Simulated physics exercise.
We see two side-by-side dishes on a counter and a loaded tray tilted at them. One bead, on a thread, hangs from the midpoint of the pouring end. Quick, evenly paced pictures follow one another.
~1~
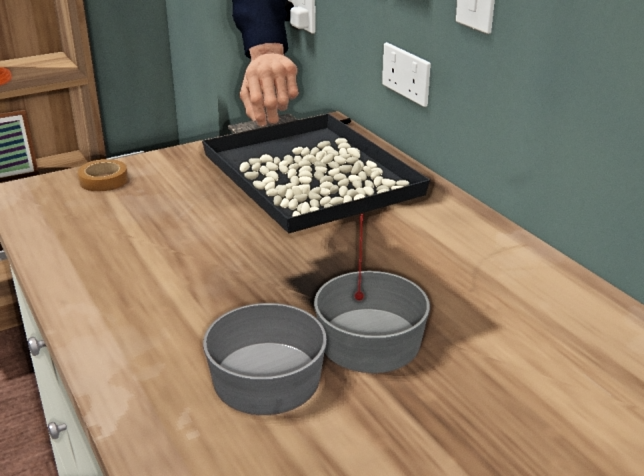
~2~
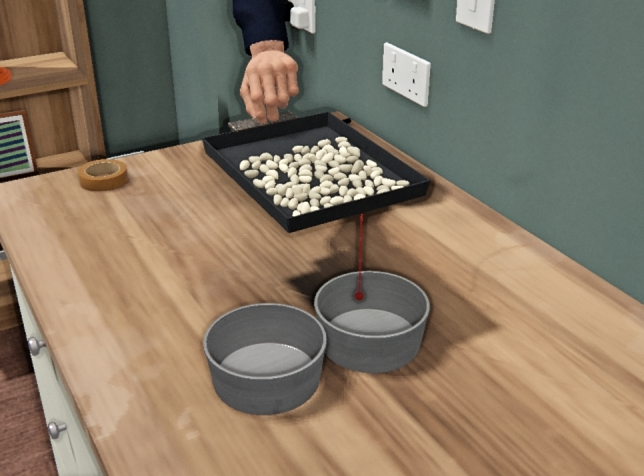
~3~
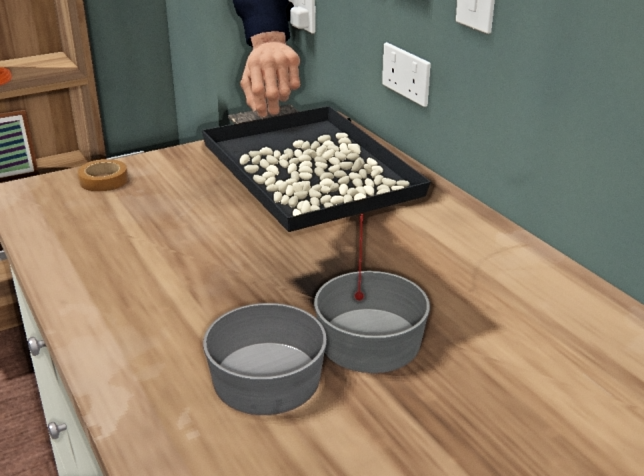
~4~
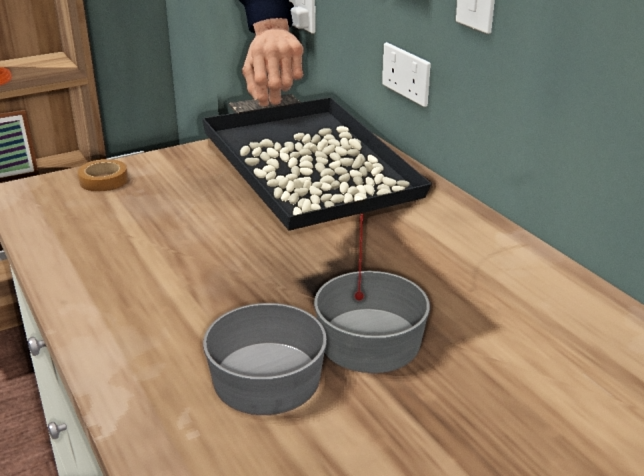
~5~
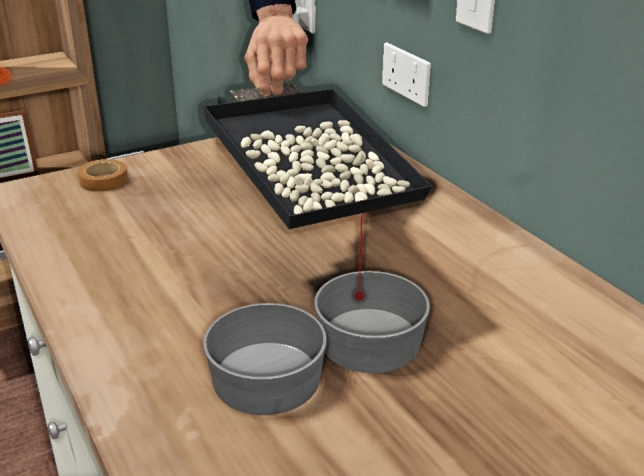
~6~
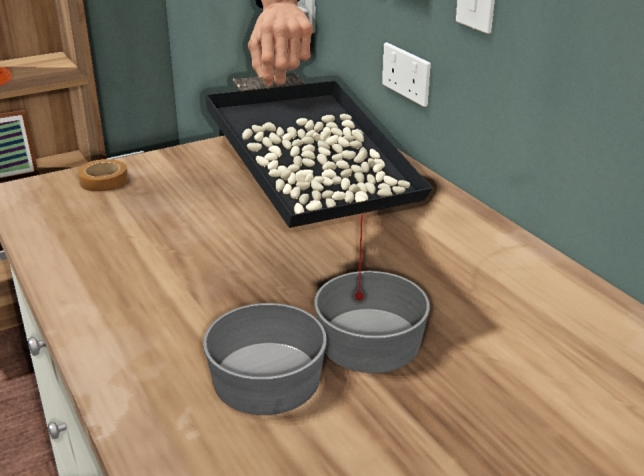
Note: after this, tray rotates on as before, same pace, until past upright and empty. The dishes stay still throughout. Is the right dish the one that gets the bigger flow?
Yes.
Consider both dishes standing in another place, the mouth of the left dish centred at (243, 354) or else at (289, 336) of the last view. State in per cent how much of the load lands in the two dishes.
In order: 20 per cent and 50 per cent.
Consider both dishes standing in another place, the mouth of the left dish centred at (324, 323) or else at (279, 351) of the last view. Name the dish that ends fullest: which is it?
In order of the tries: The dish on the right side, then the dish on the right side.
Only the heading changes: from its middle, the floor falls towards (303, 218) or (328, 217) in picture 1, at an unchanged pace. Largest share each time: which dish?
The leftmost dish; the leftmost dish.
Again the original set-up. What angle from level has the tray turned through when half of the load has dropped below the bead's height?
That happens at close to 115 degrees.
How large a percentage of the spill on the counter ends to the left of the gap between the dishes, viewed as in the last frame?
Share on the left: Near 0 %.
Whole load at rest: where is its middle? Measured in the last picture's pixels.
The centre comes to rest close to (422, 364).
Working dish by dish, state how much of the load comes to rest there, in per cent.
Left dish near 0 in a hundred; right dish near 30.
Soon after the last picture, tray tipped steeply; all on the tray.
A little later, tray tipped past a quarter turn; all on the tray.
Later still, tray tipped past a quarter turn; about a quarter in the right dish; most outside both.
At rest, tray tipped past a quarter turn; none in the left dish; about a quarter in the right dish; most outside both.
